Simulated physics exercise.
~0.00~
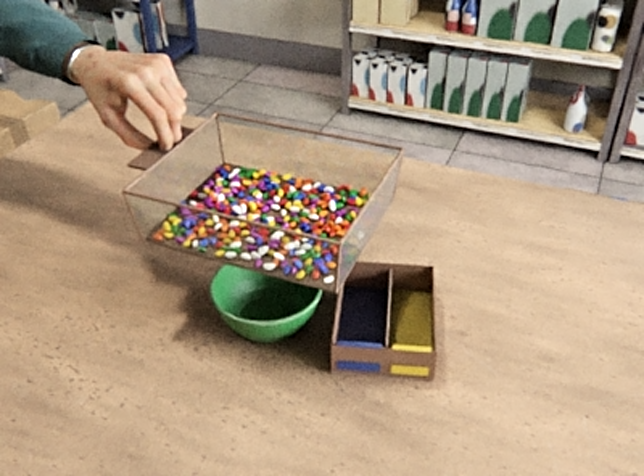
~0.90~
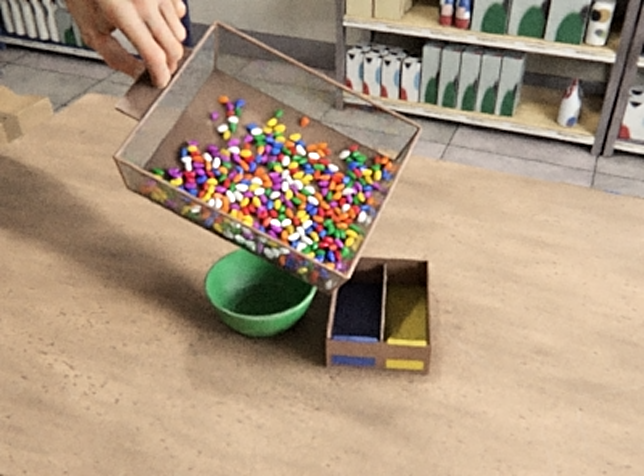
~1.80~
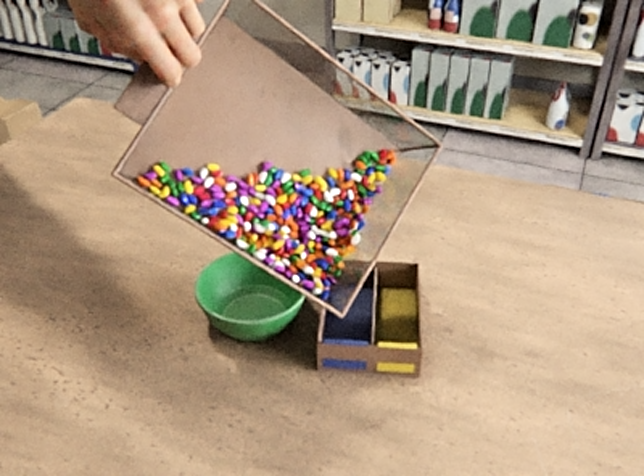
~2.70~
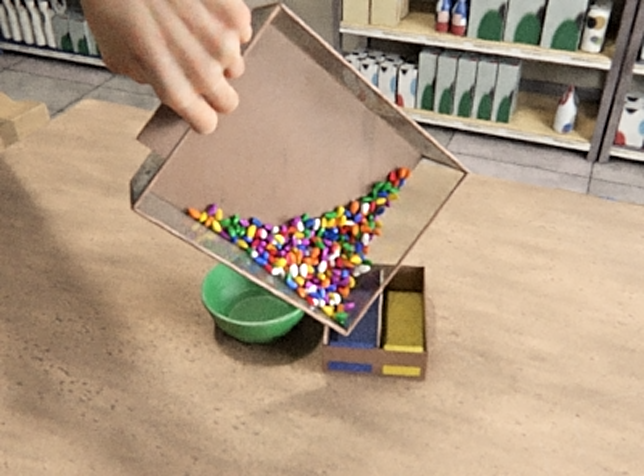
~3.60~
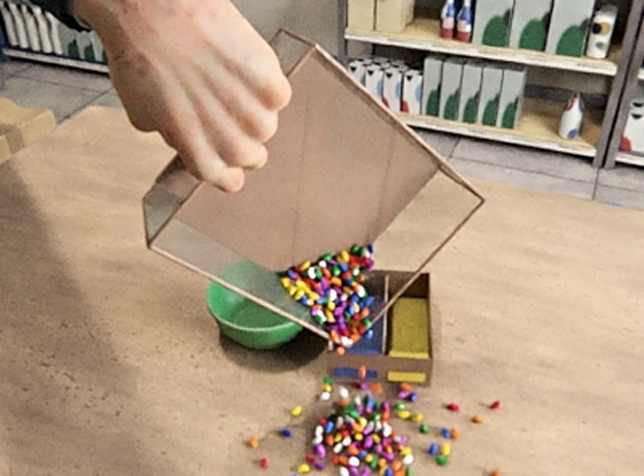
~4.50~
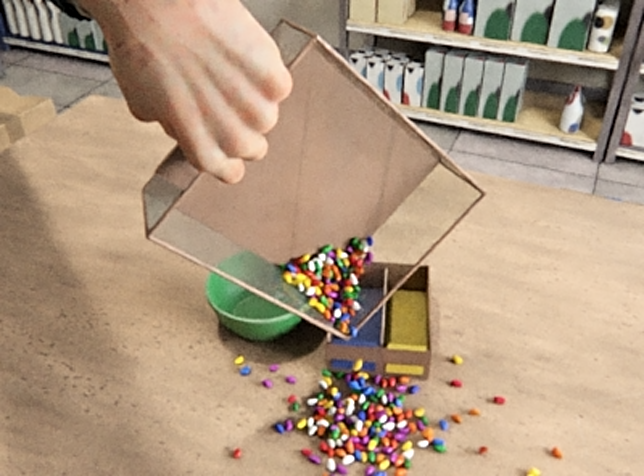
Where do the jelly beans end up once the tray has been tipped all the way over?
They end up split between the table, outside the containers, and the tray itself, which still holds a good share. Neither the green bowl nor the blue or yellow section of the tin gets a real share.
